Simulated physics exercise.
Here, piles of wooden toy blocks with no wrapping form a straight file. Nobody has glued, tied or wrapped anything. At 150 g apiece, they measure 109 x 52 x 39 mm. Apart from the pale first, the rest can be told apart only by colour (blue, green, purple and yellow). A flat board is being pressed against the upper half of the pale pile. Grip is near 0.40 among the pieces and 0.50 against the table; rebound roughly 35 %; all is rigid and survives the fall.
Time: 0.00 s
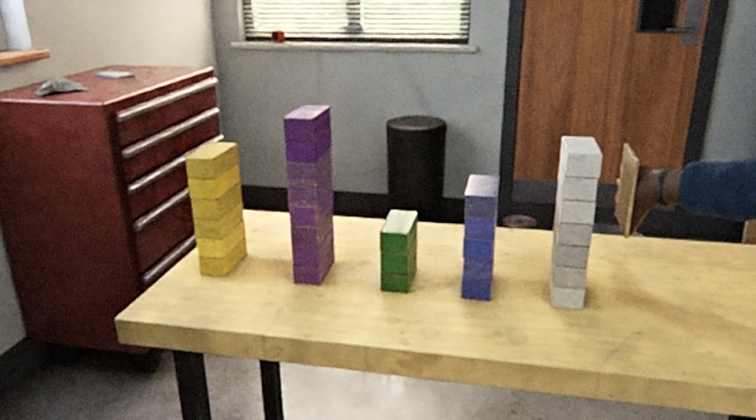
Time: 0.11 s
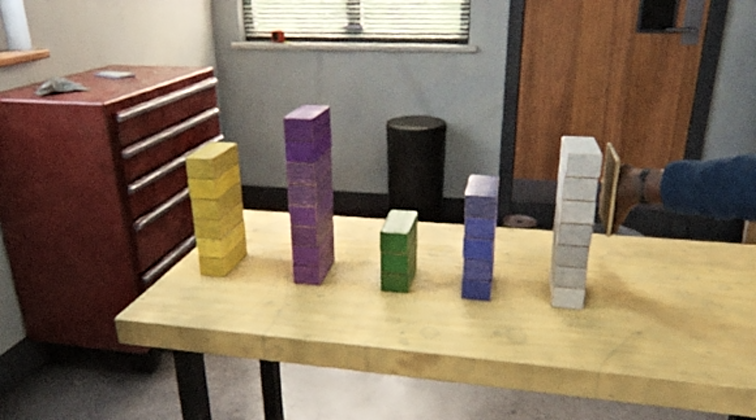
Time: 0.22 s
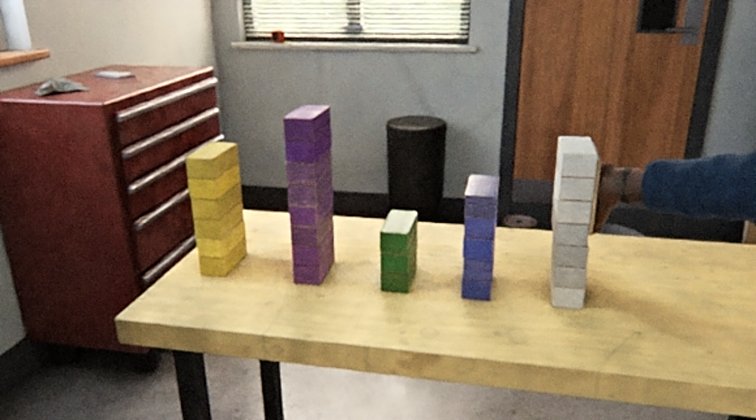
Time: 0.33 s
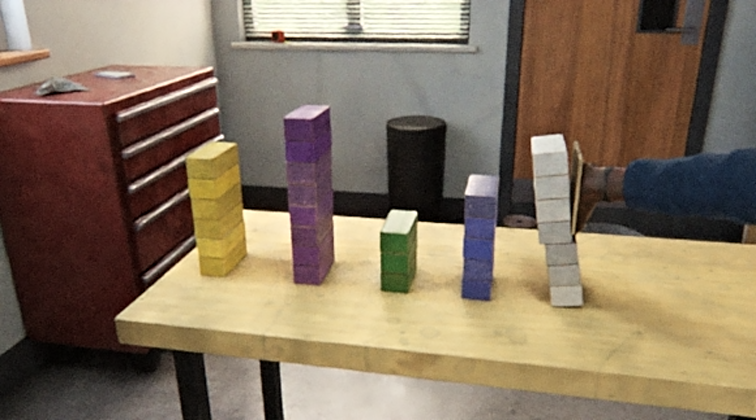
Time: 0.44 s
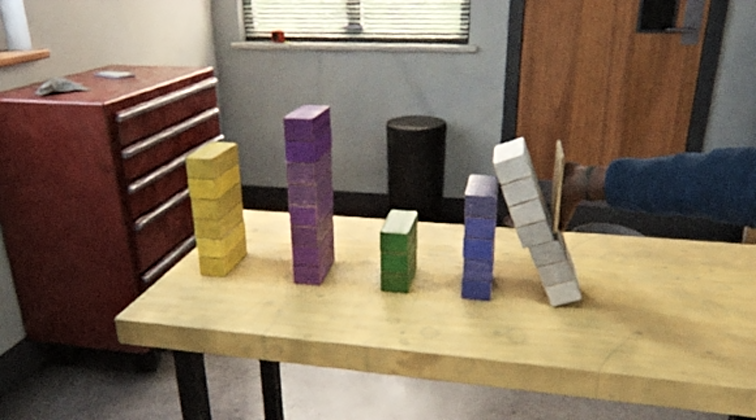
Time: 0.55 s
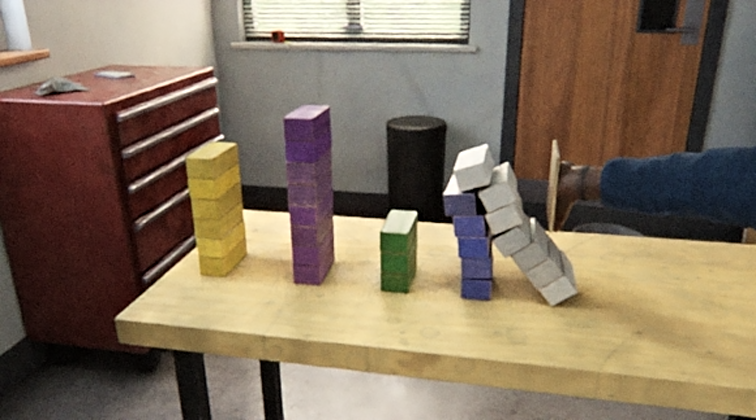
On a wooden table in a workshop-like room, a hand holding a flat board pushes the upper part of the pale block stack leftward; it leans, bends and knocks into the blue stack, shifting its upper blocks, while the others stay still.
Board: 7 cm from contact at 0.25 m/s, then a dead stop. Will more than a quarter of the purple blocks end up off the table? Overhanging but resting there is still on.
No.
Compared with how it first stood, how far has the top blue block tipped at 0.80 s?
Angle from initial pose, roughly 10 deg - estimate.
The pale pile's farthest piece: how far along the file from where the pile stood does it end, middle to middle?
42 cm.
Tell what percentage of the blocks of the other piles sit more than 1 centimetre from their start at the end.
The shifted ones make up 35 per cent.
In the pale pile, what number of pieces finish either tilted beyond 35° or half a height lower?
That happens to 7 of them.
After 0.61 s, 7 of the pale pile down; none of the 8 purple blocks off the table (0 of 22 in all colours); top purple block unmoved; top blue block leaning 13°.
After 0.70 s, 7 of the pale pile down; none of the 8 purple blocks off the table (0 of 22 in all colours); top purple block unmoved; top blue block leaning 26°, 21 mm lower.
After 0.80 s, 7 of the pale pile down; none of the 8 purple blocks off the table (0 of 22 in all colours); top purple block unmoved; top green block leaning 8°.
After 0.96 s, 7 of the pale pile down; none of the 8 purple blocks off the table (0 of 22 in all colours); top purple block unmoved; top green block leaning 61°, 7 cm lower.
At rest (1.5 s), 7 of the pale pile down; none of the 8 purple blocks off the table (0 of 22 in all colours); top purple block shifted 5 mm; top green block on its side. That is 0 per cent. As the last picture would show them, middles, top purple block near (305, 122), top green block near (336, 262).
